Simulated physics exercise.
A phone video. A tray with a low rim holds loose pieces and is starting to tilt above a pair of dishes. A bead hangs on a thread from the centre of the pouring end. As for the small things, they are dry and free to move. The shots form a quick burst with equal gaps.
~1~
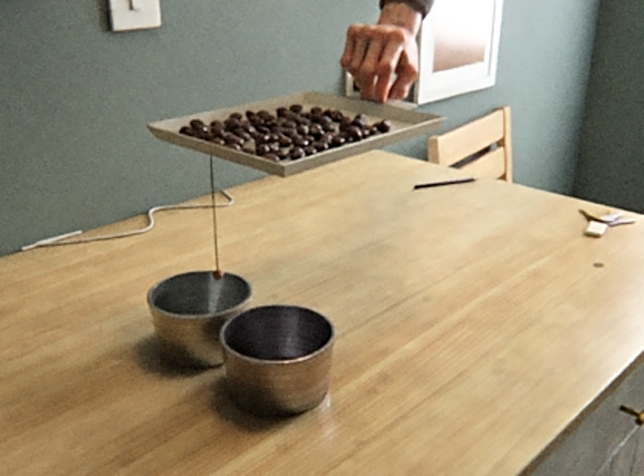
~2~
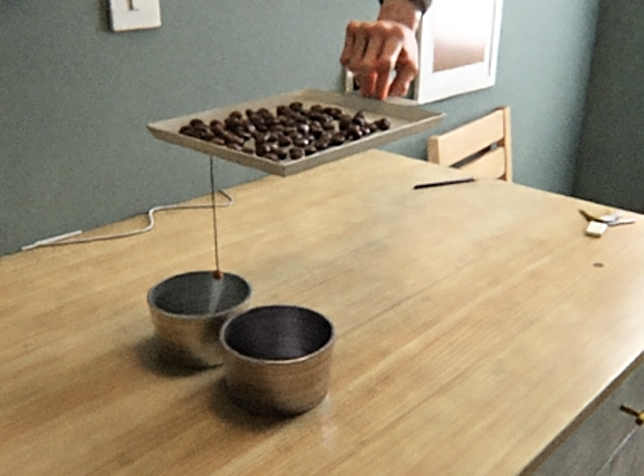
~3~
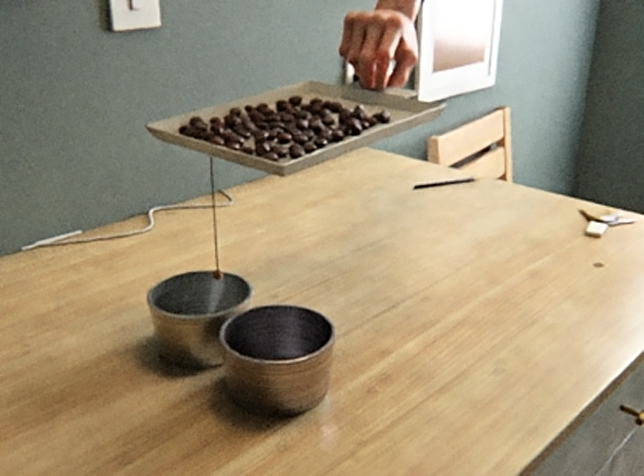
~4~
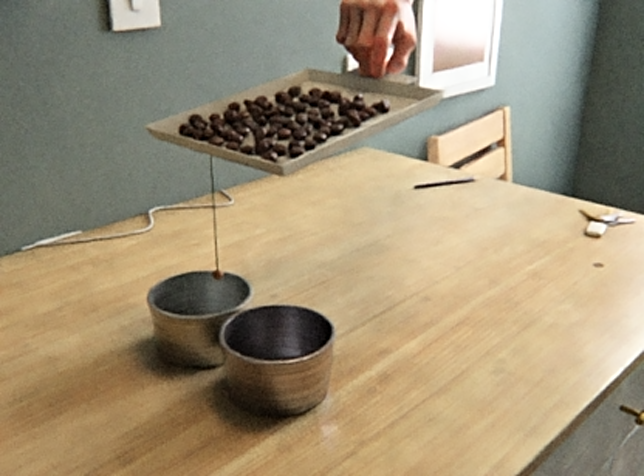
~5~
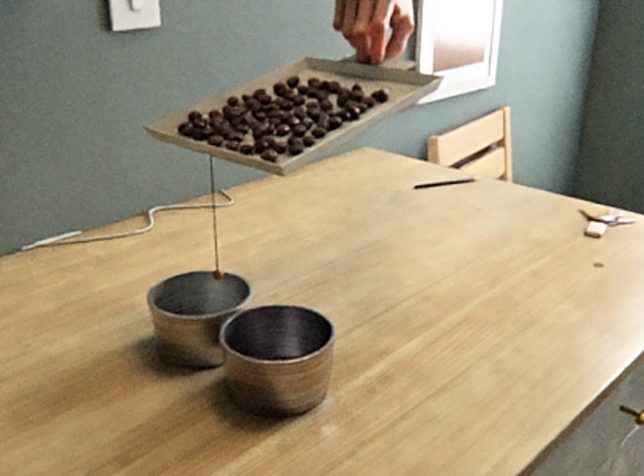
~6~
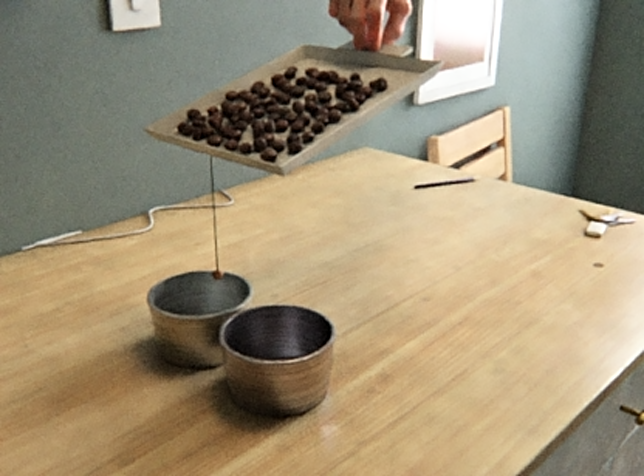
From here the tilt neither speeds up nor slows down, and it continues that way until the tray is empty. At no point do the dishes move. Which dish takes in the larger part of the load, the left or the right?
The dish on the left is going to receive more.
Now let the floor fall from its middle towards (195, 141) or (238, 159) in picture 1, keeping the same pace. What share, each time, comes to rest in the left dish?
Roughly 30 percent, then 30 percent.
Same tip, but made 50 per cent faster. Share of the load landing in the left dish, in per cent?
Some 20 per cent.
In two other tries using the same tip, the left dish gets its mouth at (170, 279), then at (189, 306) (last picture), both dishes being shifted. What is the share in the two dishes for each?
In order: 80 per cent and 60 per cent.
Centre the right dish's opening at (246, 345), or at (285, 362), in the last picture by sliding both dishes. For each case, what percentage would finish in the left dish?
Close to 50 in a hundred, then close to 50 in a hundred.
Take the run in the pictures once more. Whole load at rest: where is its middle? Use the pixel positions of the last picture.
Roughly pixel (188, 341).
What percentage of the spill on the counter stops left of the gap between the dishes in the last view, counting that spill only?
It comes out at roughly 100 percent.
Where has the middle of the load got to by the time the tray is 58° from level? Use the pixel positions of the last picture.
The load is centred near (211, 131).
Soon after the last picture, tray tipped steeply; nearly all on the tray; a small part in the air.
A little later, tray tipped right over; a stray few on the tray; a small part in the right dish; about a third in the left dish; about a third outside both; a small part in the air.
Later still, tray tipped past a quarter turn; a small part in the right dish; about half in the left dish; about a third outside both.
At rest, tray tipped past a quarter turn; a small part in the right dish; about half in the left dish; about a third outside both.
